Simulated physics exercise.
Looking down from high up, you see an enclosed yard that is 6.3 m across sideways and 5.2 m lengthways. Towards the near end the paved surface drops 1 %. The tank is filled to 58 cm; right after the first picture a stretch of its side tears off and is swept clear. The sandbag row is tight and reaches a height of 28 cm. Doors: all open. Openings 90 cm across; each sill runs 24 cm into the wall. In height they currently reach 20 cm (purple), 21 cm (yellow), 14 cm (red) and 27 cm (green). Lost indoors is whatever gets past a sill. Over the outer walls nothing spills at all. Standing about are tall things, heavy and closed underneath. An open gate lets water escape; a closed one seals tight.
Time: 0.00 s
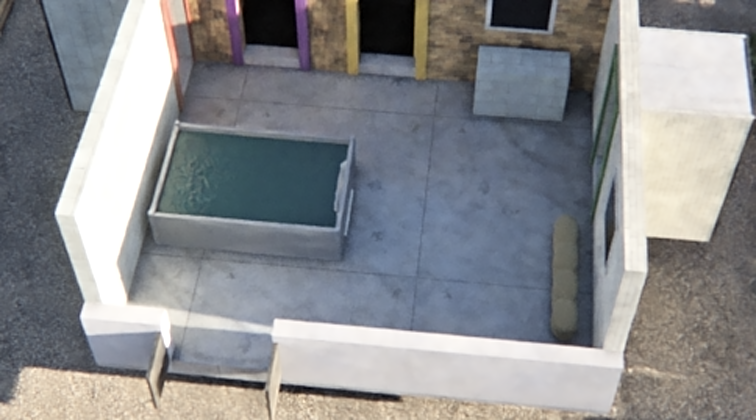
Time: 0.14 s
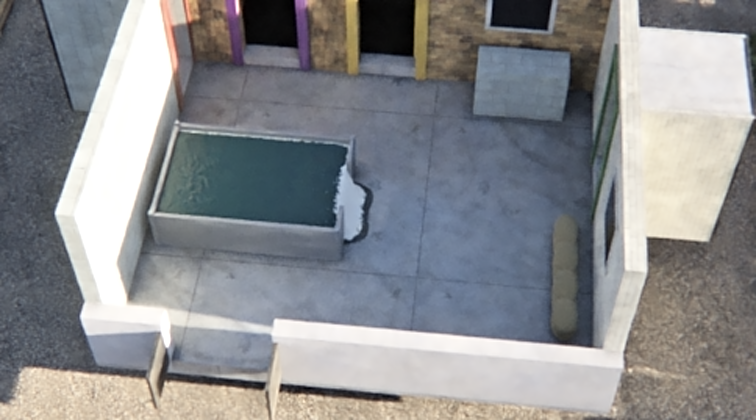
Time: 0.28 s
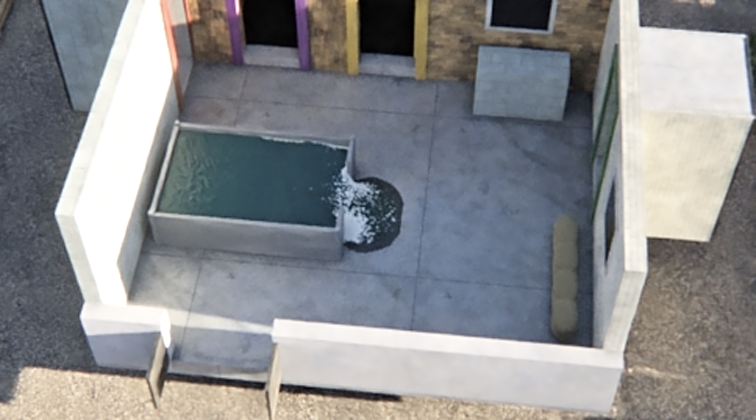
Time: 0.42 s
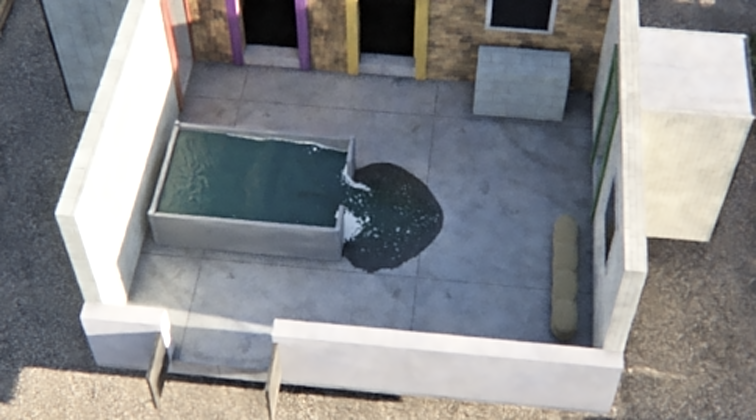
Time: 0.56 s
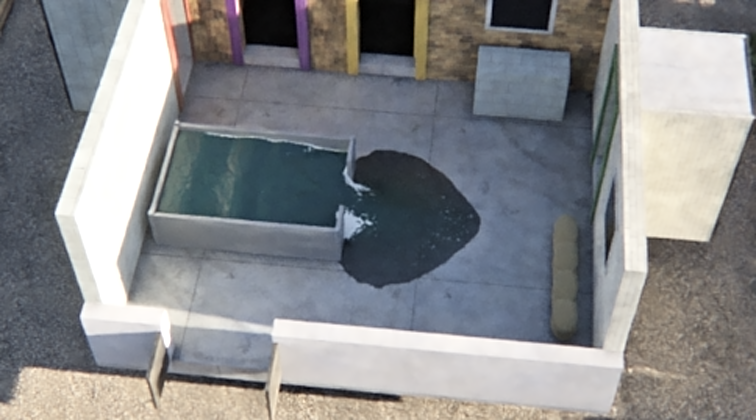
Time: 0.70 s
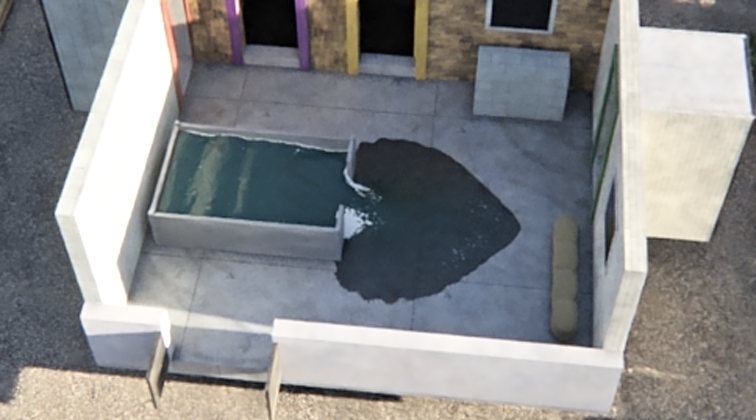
The clip shows a walled yard from above, where a rectangular tank of dark green water bursts open on its right side, and foaming water pours through the gap and spreads rightward across the grey paving in a widening dark pool.
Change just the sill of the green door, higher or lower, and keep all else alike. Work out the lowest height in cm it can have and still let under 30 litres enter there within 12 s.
The lowest such height is roughly 16 cm.
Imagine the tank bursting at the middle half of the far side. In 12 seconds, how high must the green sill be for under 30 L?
At least roughly 6.5 centimetres tall.
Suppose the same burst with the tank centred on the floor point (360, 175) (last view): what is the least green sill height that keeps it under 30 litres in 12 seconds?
In that case about 23 cm.
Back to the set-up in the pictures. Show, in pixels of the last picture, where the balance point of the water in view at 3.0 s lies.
The centre of all the water is around (371, 219).
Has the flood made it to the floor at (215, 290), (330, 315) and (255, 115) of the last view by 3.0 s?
In order: Untouched, untouched, untouched.
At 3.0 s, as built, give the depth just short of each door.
Depths in cm - purple: 0, yellow: 0, red: 0, green: 19.
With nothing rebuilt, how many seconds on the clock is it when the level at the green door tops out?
Around 2.4 seconds.
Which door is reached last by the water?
Last: Red.
After 1.4 s water covers 35 % of the floor, deepest (33 cm) near (353, 218); 10 cm at the green door, 0 litres in over its 27 cm sill.
After 3.0 s water covers 45 % of the floor, deepest (28 cm) near (571, 96); 19 cm at the green door, 0 litres in over its 27 cm sill.
After 12.0 s water covers 95 % of the floor, deepest (14 cm) near (117, 339); 7 cm at the green door, 0 litres in over its 27 cm sill.
At the green door as built, the water arrived by 1.3 s and peaked near 21 cm at 2.4 s.
Run again over the same 12 s with other heights there, 48 litres in over 14 cm, 8 litres over 19 cm. The limit of 30 litres is kept from about 16 cm up.
